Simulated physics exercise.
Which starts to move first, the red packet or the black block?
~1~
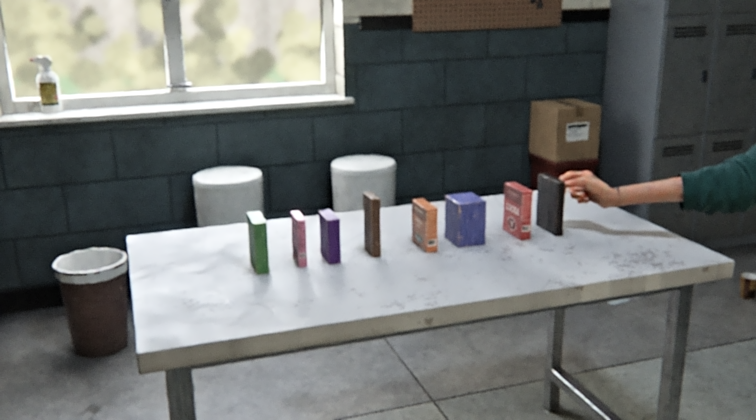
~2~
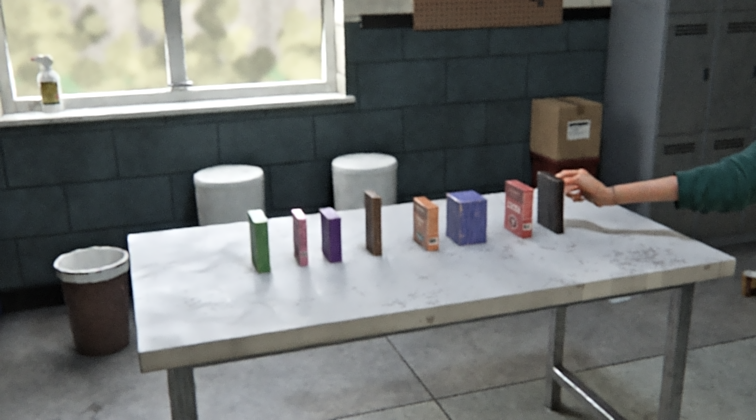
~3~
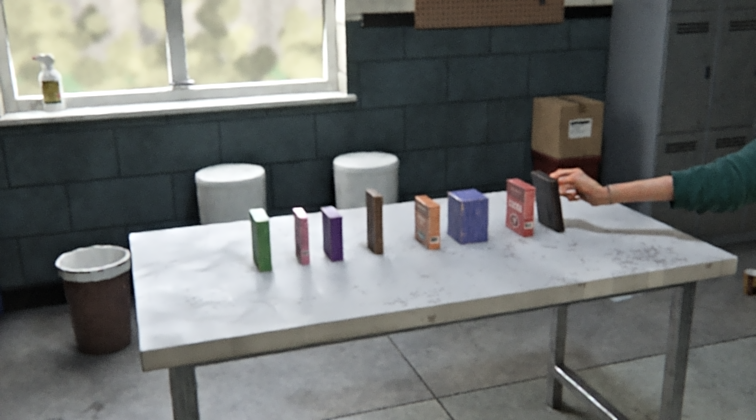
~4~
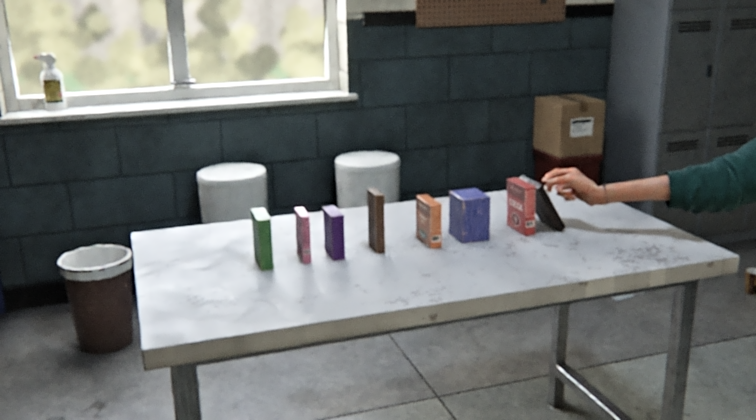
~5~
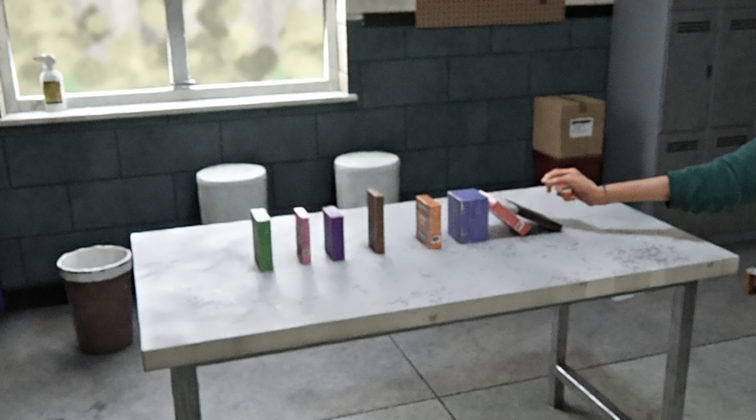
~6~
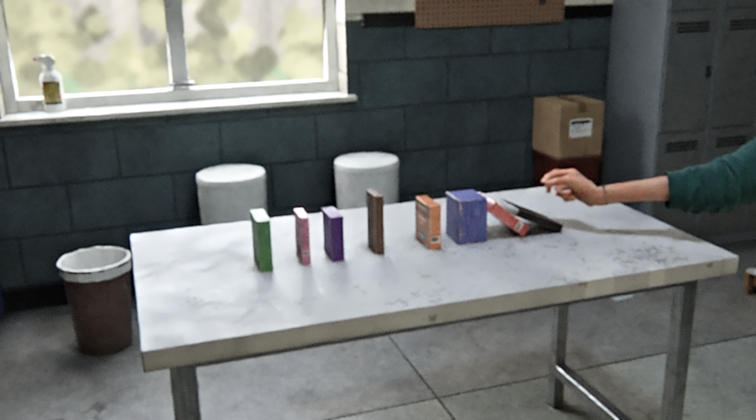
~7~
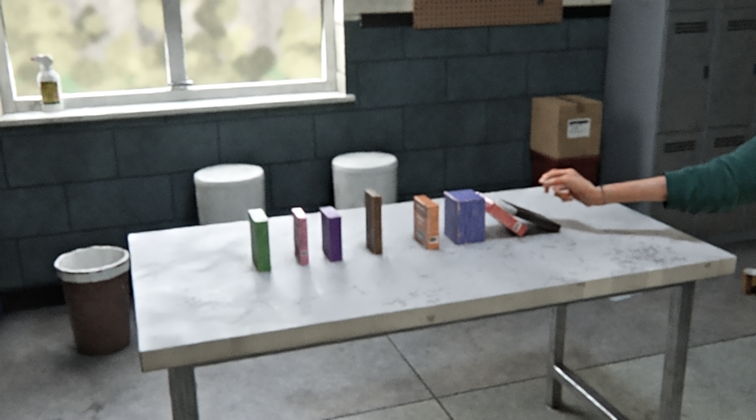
The black block starts to move first, tipping left under the hand. The red packet only goes over after the black block is already leaning well over.
